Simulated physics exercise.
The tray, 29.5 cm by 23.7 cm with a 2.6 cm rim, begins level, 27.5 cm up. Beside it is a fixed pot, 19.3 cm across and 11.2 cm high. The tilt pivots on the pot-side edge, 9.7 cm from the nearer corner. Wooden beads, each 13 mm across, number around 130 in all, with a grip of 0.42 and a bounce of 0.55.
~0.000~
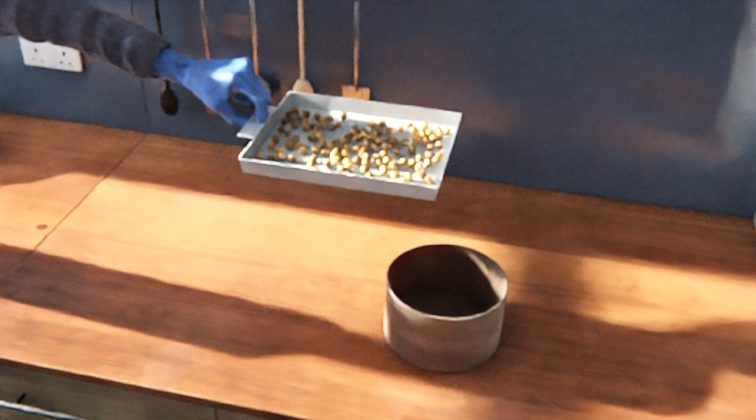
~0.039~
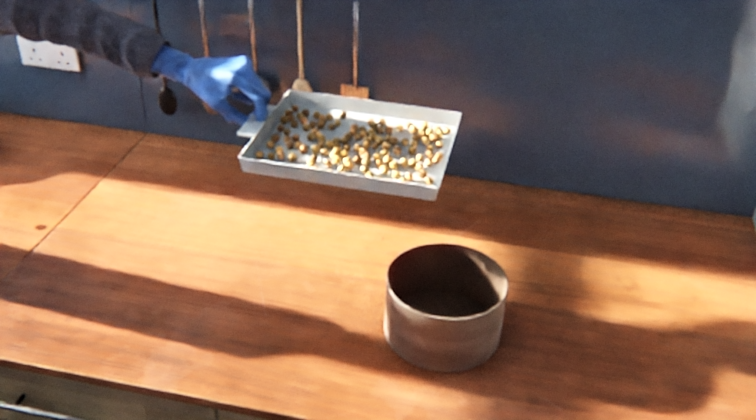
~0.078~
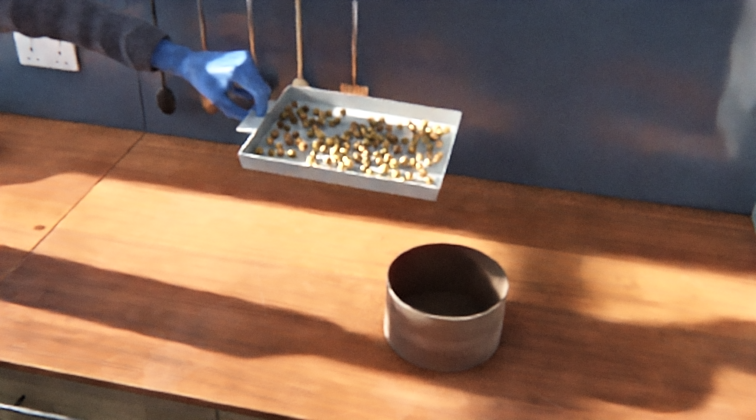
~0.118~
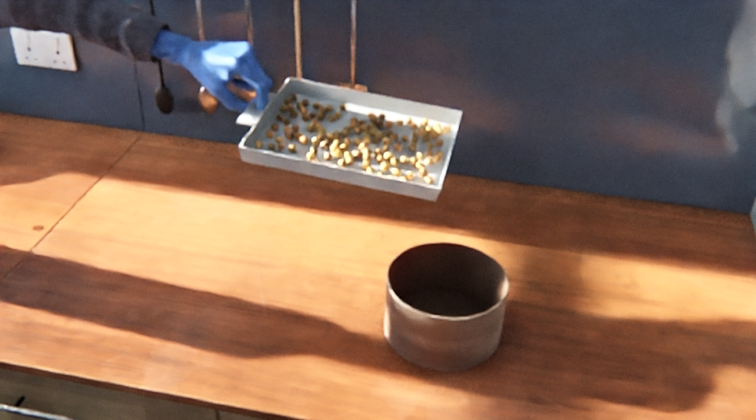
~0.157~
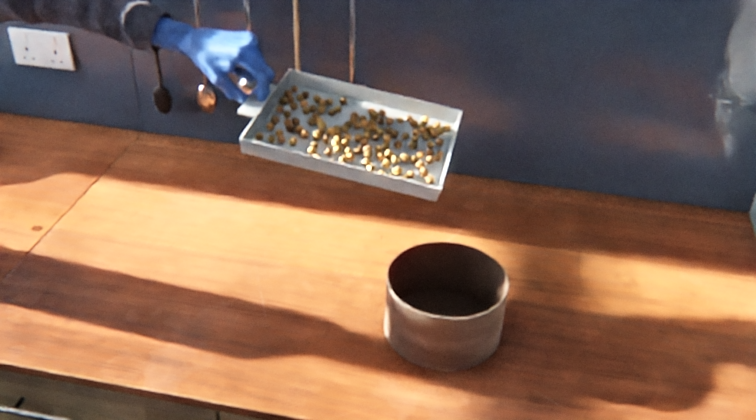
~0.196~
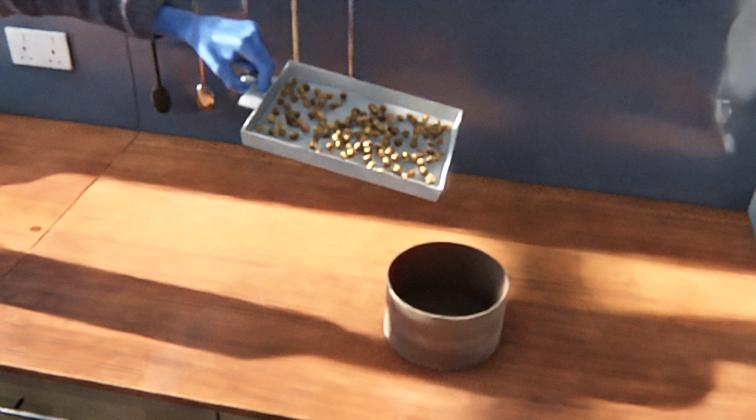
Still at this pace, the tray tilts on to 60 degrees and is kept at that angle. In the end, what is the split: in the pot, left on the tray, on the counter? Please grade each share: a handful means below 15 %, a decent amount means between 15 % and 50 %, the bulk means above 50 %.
Pot: A handful, tray: The bulk, counter: A handful.
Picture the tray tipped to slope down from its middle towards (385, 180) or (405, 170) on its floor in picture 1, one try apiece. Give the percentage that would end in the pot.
About 10 per cent on the first try and 10 per cent on the second.
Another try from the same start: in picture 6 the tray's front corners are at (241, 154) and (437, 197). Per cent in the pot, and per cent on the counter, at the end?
You'd end with pot at 0 and counter at 0.
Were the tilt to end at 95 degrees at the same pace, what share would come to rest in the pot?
Pot share: About 60 per cent.
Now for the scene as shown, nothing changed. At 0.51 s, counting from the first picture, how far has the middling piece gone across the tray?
6 cm.
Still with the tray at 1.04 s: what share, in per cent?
Around 95 percent.
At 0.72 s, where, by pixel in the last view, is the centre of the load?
Approximately (434, 139) in the last view.
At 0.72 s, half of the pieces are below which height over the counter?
I'd put it near 32 cm.
After 0.51 s, tilt 35 degrees; the tray holds 100 %, the pot 0 %.
After 0.72 s, tilt 51 degrees; the tray holds 100 %, the pot 0 %.
After 1.04 s, tilt 60 degrees; the tray holds 95 %, the pot 0 %.
At rest (2.0 s), pot 5 %, tray 95 %, counter 5 %.
